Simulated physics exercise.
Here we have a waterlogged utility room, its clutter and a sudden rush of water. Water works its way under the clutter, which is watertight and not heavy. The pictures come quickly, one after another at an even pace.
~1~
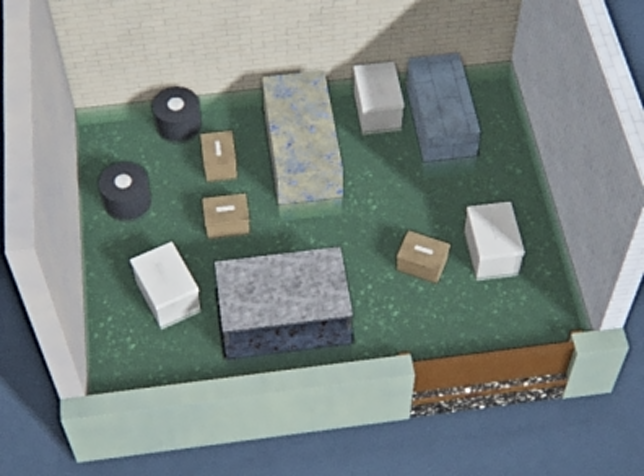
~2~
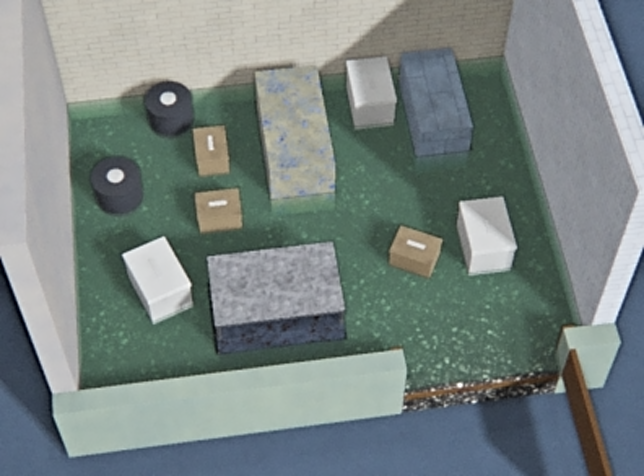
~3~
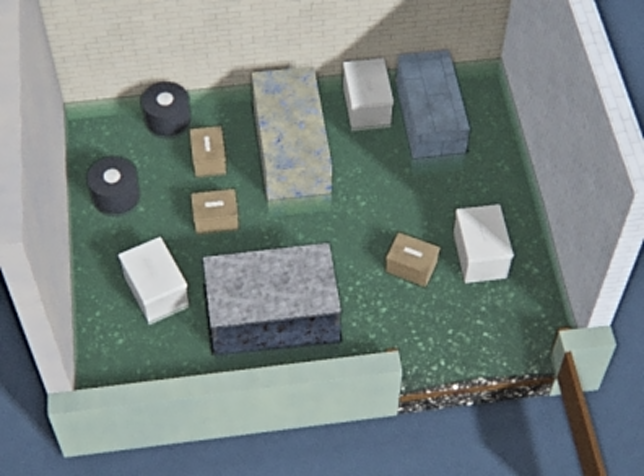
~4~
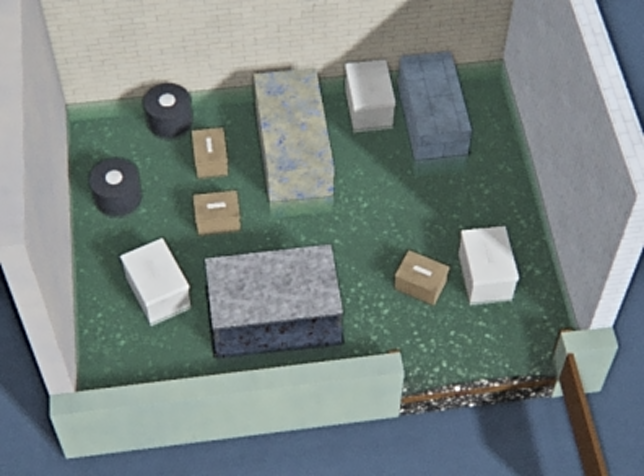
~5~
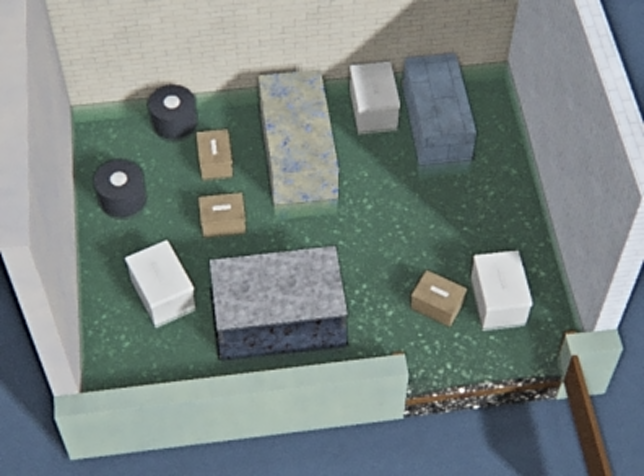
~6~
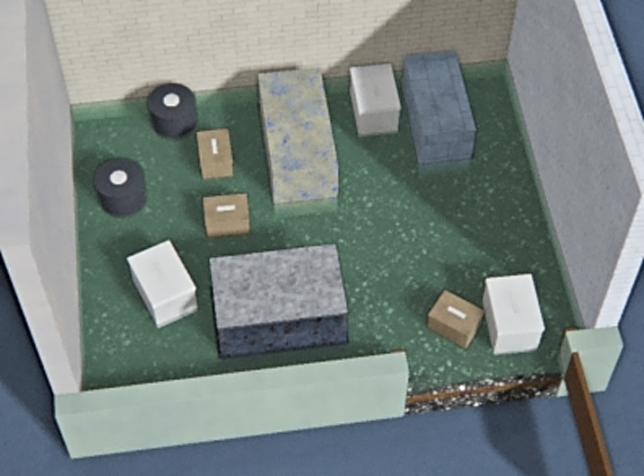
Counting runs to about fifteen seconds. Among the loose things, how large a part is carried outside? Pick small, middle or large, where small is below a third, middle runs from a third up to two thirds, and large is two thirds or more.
Middle.
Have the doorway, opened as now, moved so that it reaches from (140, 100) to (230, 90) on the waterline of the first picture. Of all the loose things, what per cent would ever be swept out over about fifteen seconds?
Close to 80 %, I think.
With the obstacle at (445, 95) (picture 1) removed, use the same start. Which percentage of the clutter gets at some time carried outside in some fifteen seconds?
I'd say somewhere around 50 per cent.
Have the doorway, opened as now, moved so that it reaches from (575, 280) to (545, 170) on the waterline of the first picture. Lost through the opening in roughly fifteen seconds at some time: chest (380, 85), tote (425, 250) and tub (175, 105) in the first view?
Same order as asked: Exits, exits, never leaves.
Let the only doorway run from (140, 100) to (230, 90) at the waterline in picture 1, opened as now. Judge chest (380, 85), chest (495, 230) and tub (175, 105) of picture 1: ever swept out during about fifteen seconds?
Sequentially: Remains indoors, remains indoors, leaves the room.
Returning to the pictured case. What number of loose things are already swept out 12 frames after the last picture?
The answer here is 2.
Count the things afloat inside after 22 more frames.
Counting them up gives 5.
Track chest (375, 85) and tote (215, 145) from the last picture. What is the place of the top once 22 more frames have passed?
Estimate - first: (496, 351), second: (396, 330).
A moment on, 2 of 8 are out; 6 afloat.
Next, 2 of 8 are out; 6 afloat.
Later, 3 of 8 are out; 5 afloat.
In the end, 5 of 8 are out; 3 afloat.
